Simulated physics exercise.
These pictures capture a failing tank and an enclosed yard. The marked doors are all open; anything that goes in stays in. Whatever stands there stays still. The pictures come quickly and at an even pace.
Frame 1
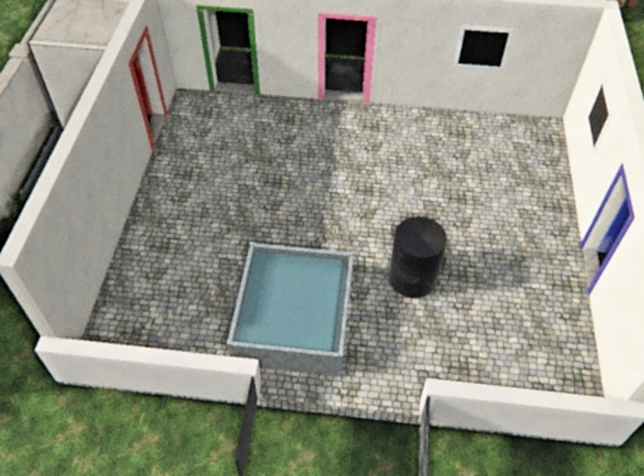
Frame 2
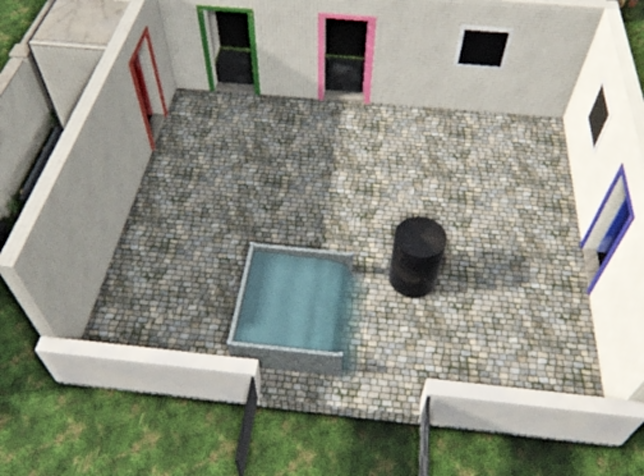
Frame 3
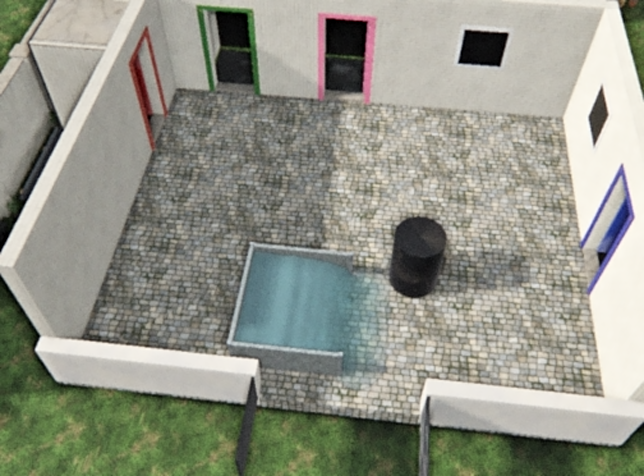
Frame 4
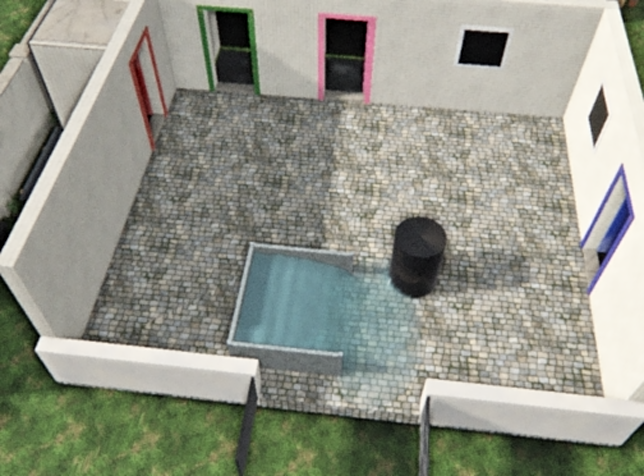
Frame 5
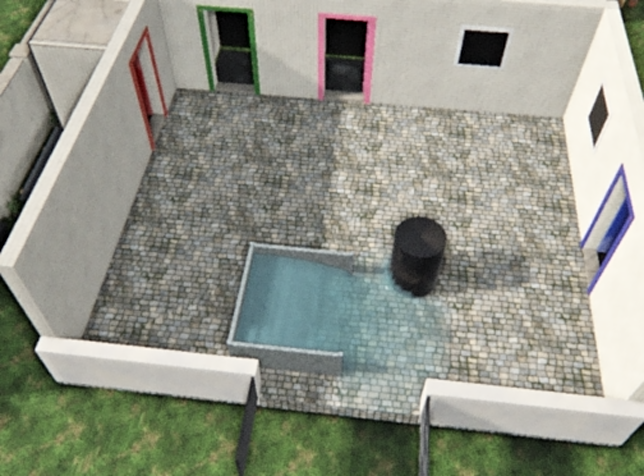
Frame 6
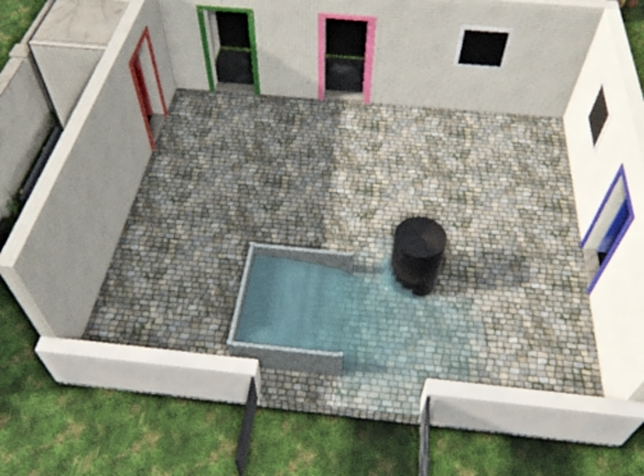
In a walled, paved yard, the right side of a square tank of water gave way, and the water poured out and spread rightward across the stones, passing the base of a black barrel.
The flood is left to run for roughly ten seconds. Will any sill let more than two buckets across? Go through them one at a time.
The red door does not; the pink door does not; the green door does not; the blue door does.
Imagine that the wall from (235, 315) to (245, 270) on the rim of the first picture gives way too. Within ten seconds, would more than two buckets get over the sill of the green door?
As I read it, the green door overshoots.
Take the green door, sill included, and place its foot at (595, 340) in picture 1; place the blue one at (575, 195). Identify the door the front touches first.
First comes the one in green.
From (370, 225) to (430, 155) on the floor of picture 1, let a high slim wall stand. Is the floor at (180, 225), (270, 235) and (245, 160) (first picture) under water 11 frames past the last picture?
Taking the points in order, they are high and dry, high and dry and high and dry.
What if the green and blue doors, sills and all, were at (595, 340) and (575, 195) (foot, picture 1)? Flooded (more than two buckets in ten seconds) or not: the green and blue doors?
Note: Green door beats the limit, blue door does not reach the limit.
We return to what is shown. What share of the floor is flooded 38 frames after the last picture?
It comes to roughly 50 in a hundred.
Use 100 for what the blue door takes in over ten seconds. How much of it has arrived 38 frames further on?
About 95 %.
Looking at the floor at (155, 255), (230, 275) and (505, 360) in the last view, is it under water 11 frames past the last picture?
One after the other: No water, free of water, awash.
A moment on, water covers 20 % of the floor; the red door not reached, the pink door not reached, the green door not reached, the blue door not reached.
Next, water covers 25 % of the floor; the red door not reached, the pink door not reached, the green door not reached, the blue door wet at the sill, nothing in.
Then, water covers 25 % of the floor; the red door not reached, the pink door not reached, the green door not reached, the blue door under two buckets in.
Later, water covers 50 % of the floor; the red door not reached, the pink door wet at the sill, nothing in, the green door not reached, the blue door over two buckets in.
In the end, water covers 75 % of the floor; the red door not reached, the pink door wet at the sill, nothing in, the green door wet at the sill, nothing in, the blue door over two buckets in.
